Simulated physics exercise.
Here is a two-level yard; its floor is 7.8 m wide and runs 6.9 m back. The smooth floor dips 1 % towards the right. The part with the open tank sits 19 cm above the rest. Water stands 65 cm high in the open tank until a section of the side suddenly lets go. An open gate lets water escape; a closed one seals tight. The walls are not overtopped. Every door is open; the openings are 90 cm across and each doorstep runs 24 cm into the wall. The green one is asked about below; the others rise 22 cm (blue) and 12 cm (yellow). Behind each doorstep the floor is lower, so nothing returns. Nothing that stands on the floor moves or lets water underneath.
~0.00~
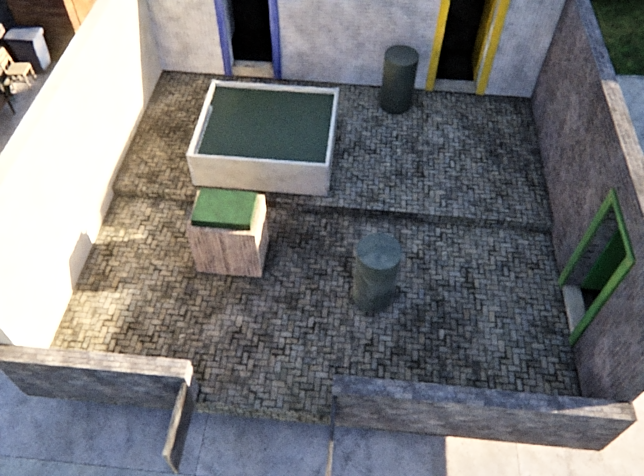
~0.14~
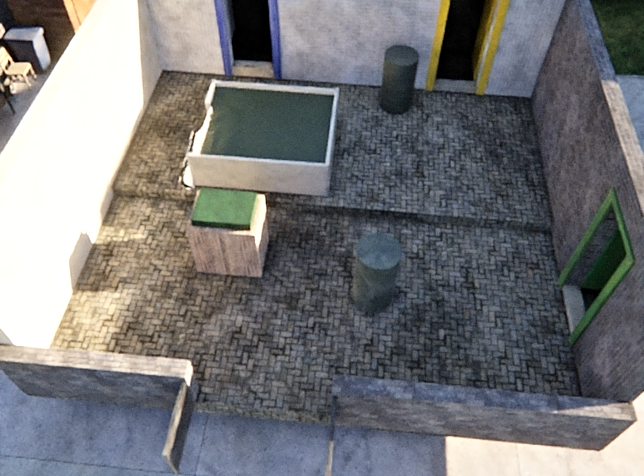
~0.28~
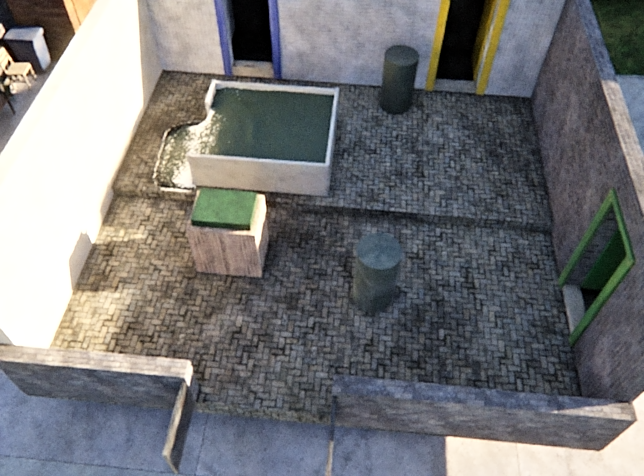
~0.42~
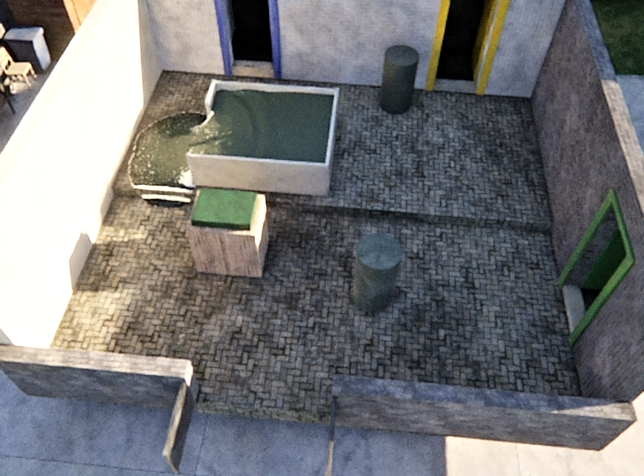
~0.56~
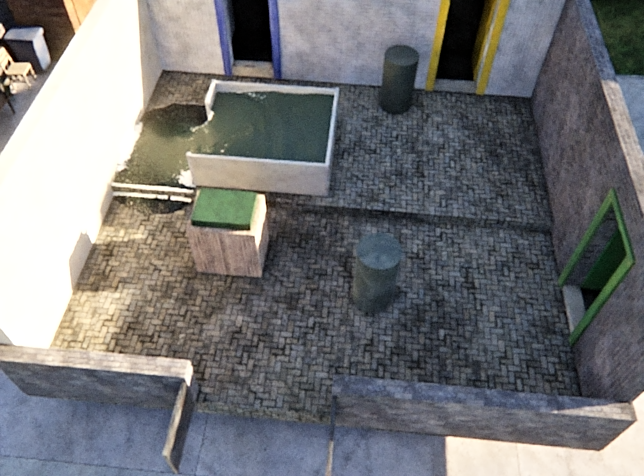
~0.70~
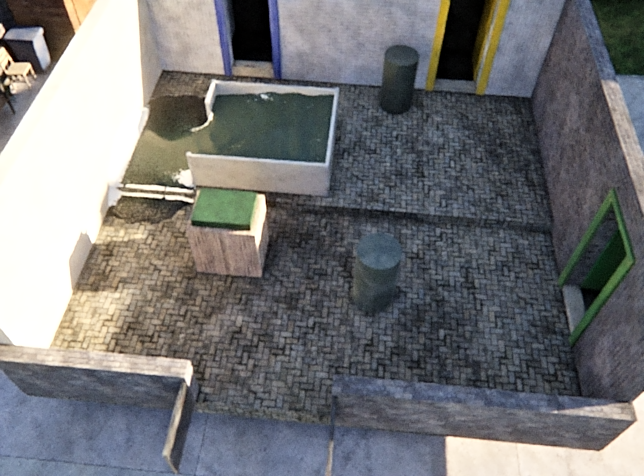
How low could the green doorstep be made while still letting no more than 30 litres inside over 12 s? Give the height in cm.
It would have to be roughly 6.5 cm high.
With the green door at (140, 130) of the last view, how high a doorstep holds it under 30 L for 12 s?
About 32 cm.
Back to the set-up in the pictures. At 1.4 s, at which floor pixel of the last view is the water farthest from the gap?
Around (76, 287).
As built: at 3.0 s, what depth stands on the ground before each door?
Depths in cm: Blue 13, green 0, yellow 0.
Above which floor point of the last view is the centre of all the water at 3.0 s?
Near (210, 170).
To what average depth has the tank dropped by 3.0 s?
About 27 cm.
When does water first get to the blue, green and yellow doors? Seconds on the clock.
Blue 2.0 s, green 6.0 s, yellow 3.8 s.
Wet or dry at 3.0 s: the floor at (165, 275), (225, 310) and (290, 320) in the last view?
In that order: Wet, under water, still dry.
After 1.4 s water covers 10 % of the floor, deepest (46 cm) near (137, 153); it has not reached the green door.
After 3.0 s water covers 35 % of the floor, deepest (34 cm) near (40, 370); it has not reached the green door.
After 12.0 s water covers 95 % of the floor, deepest (14 cm) near (415, 407); 11 cm at the green door, 1 litre in over its 12 cm doorstep.
At the green door as built, the water arrived by 6.0 s and peaked near 13 cm at 10.2 s.
Run again over the same 12 s with other heights there, 41 litres in over 6 cm, 15 litres over 8 cm. The limit of 30 litres is kept from about 6.5 cm up.
